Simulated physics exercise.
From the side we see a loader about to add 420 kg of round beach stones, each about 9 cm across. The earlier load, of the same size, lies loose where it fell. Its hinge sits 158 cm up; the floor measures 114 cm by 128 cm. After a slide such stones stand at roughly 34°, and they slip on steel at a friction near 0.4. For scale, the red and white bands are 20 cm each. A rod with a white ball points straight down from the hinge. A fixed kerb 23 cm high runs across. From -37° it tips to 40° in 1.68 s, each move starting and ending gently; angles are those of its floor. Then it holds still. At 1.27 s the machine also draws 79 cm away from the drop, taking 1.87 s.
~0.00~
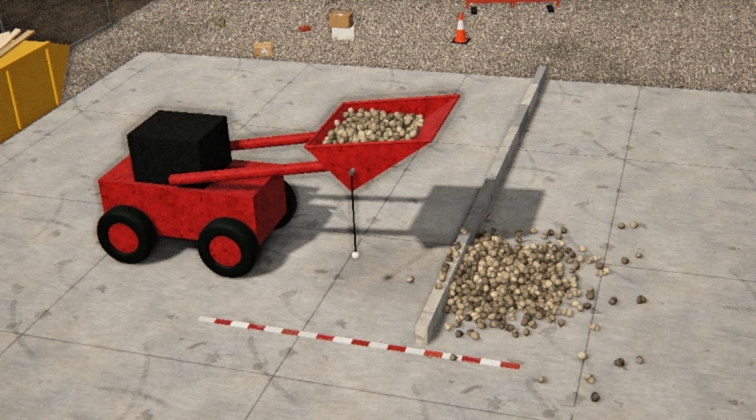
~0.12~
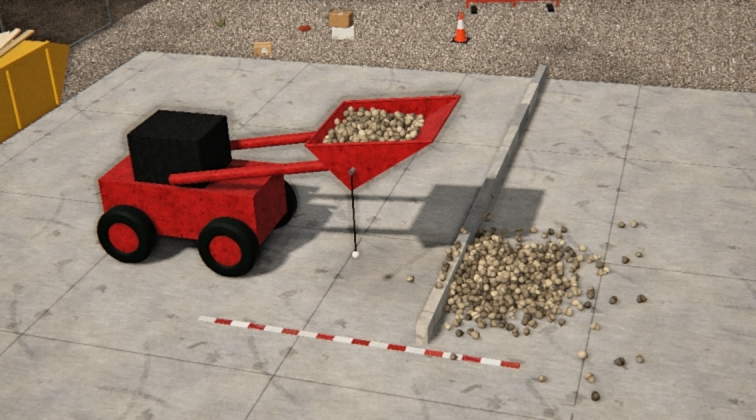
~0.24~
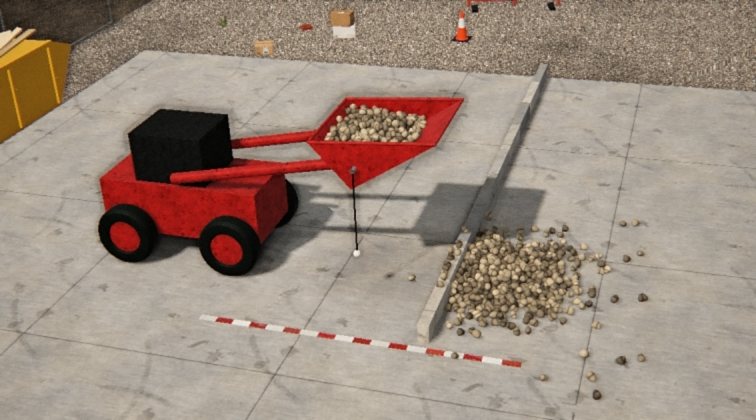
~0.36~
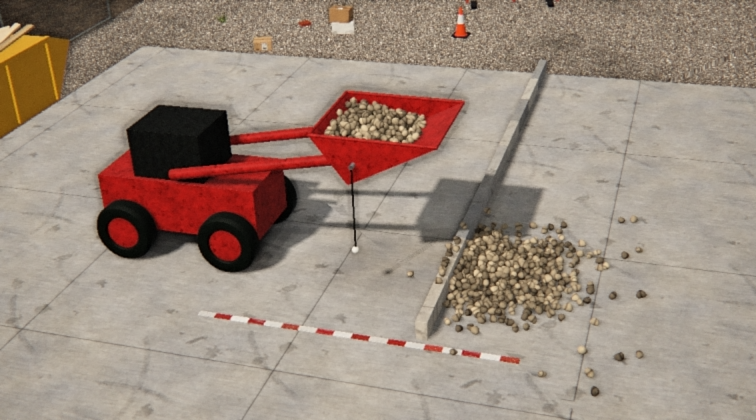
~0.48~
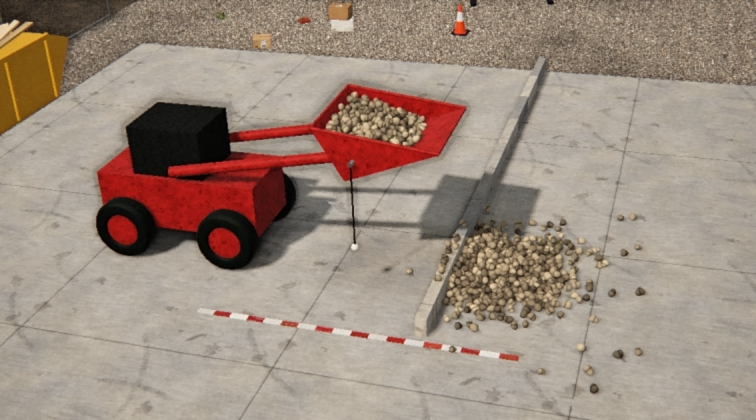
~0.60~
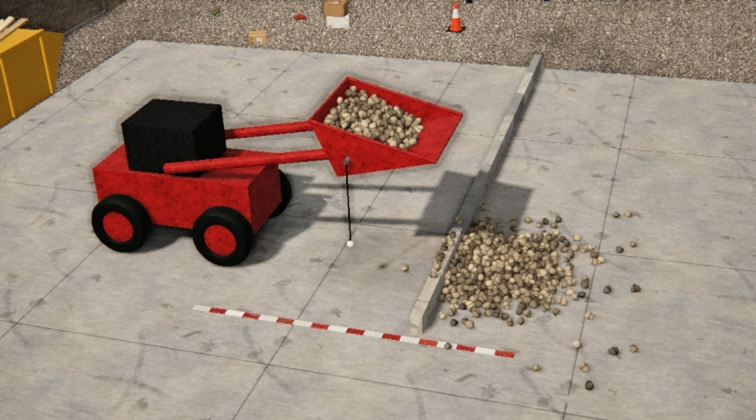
A red toy-like loader stood on a concrete floor, holding a bucketful of round stones near a low kerb with a loose pile beyond it, and slowly tilted the bucket's front edge downward.
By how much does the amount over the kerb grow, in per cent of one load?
Close to 42 parts in a hundred.
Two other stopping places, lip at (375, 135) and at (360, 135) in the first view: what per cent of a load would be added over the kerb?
Near 0 per cent from the first place, 0 from the second.
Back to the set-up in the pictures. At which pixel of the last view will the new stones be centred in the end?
Around (438, 257).
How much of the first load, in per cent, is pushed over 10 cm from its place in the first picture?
Roughly 10 per cent of them.
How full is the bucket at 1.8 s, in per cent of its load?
It holds some 40 per cent.
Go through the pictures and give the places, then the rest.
In the first frame, the bucket is at -37°, its lip at (432, 140); the top of the load is at (382, 122). The earlier load is highest near (449, 260), 28 cm above ground level, 3 % on this side of the kerb, 97 % over the kerb.
The second frame shows lip at (433, 141), floor tilted -36°, highest stones at (383, 122); the stones move at 0.1 m/s on average.
The third frame shows lip at (436, 145), floor tilted -33°, highest stones at (367, 118); the stones move at 0.1 m/s on average.
In the fourth frame, the bucket is at -28°, its lip at (437, 148); the top of the load is at (363, 111); the stones move at 0.2 m/s on average.
In the fifth frame, the bucket is at -22°, its lip at (439, 155); the top of the load is at (355, 104); the stones move at 0.2 m/s on average.
In the sixth frame, the bucket is at -15°, its lip at (436, 162); the top of the load is at (349, 99); the stones move at 0.2 m/s on average.
After 1.3 s the floor is at 28°; in per cent of one load, 100 in the bucket, 3 on this side of the kerb, 97 over the kerb; the foremost stones are at (621, 292).
After 1.8 s the floor is at 40°; in per cent of one load, 38 in the bucket, 50 on this side of the kerb, 112 over the kerb; the foremost stones are at (621, 292).
After 3.6 s the floor is at 40°; in per cent of one load, 0 in the bucket, 60 on this side of the kerb, 139 over the kerb; the foremost stones are at (631, 286).
After 6.4 s the floor is at 40°; in per cent of one load, 0 in the bucket, 60 on this side of the kerb, 139 over the kerb; the foremost stones are at (631, 286). Net gain over the kerb, 42.
